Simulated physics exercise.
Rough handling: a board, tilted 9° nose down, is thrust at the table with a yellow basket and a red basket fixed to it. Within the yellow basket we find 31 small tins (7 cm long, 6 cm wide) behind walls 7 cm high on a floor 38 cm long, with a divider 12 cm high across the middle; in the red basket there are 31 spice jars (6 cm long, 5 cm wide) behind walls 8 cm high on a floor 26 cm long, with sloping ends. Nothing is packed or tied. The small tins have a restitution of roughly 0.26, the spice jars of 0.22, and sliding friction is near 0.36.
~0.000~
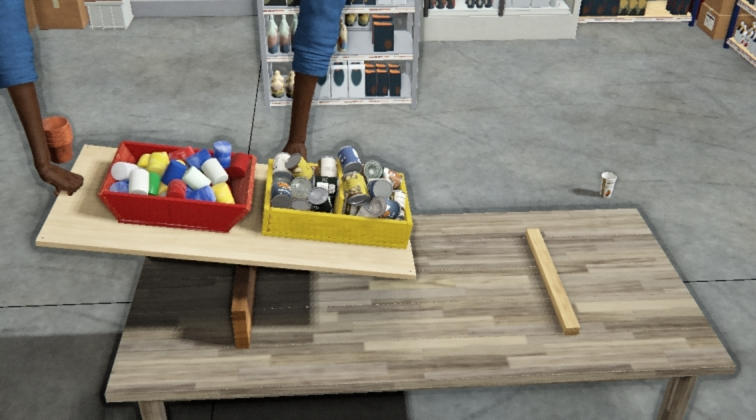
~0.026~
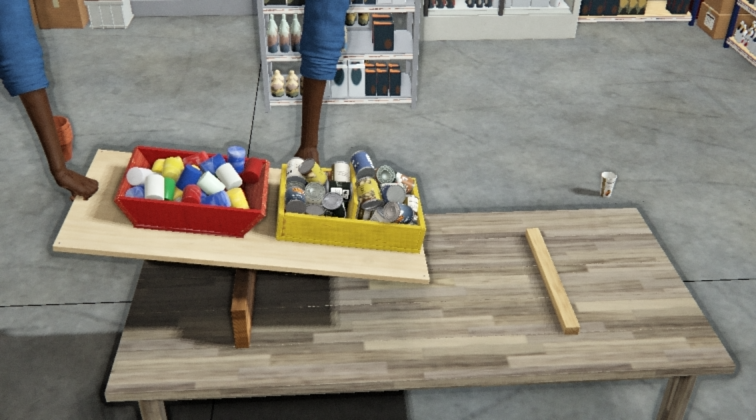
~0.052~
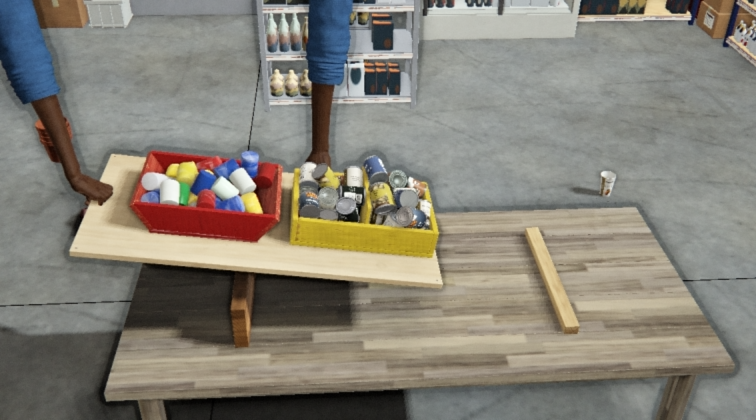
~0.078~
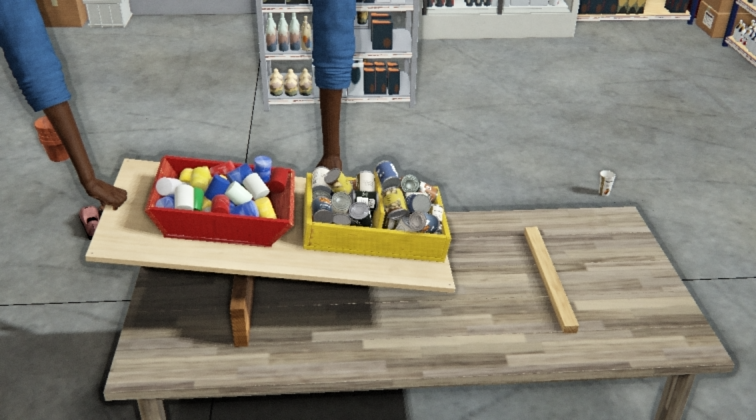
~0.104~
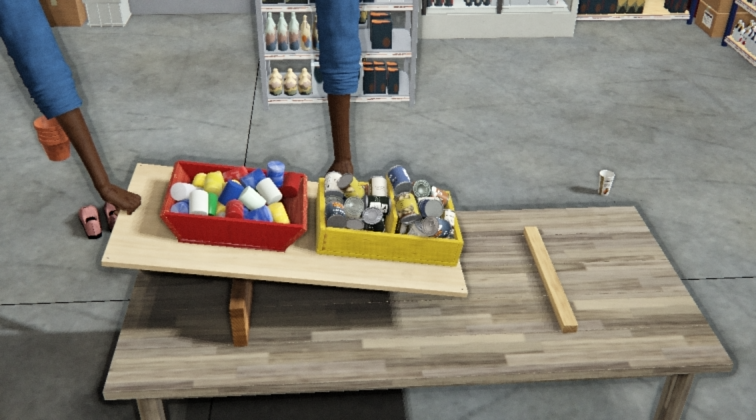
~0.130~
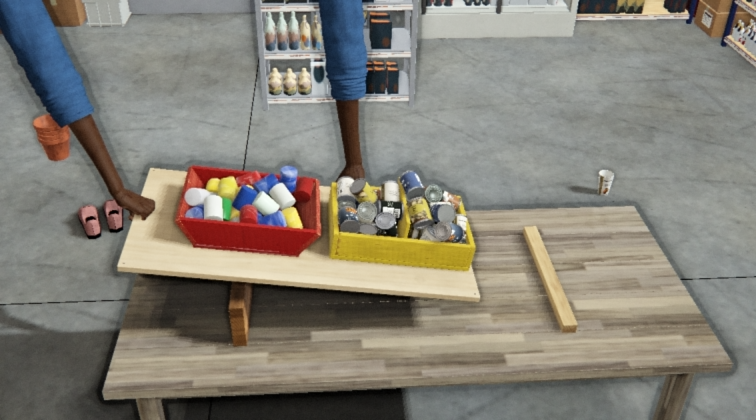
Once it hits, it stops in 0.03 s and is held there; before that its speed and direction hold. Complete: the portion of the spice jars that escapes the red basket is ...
Less than one sixth.
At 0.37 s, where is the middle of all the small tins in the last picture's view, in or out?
(495, 250).
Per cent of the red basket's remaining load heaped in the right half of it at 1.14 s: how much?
About 70 per cent.
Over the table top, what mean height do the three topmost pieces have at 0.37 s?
24 cm.
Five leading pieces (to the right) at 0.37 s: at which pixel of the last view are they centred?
They are centred near (534, 256).
After 0.29 s, touchdown against the batten.
After 0.37 s, the yellow basket has all 31 and the red basket has all 31.
After 0.49 s, the yellow basket is down by 2 of 31 and the red basket is down by 1 of 31.
After 0.71 s, the yellow basket is down by 3 of 31 and the red basket is down by 2 of 31.
When it is over (at 1.14 s), the yellow basket is down by 3 of 31 and the red basket is down by 2 of 31. Asked share, 2 of 31, 6 per cent.
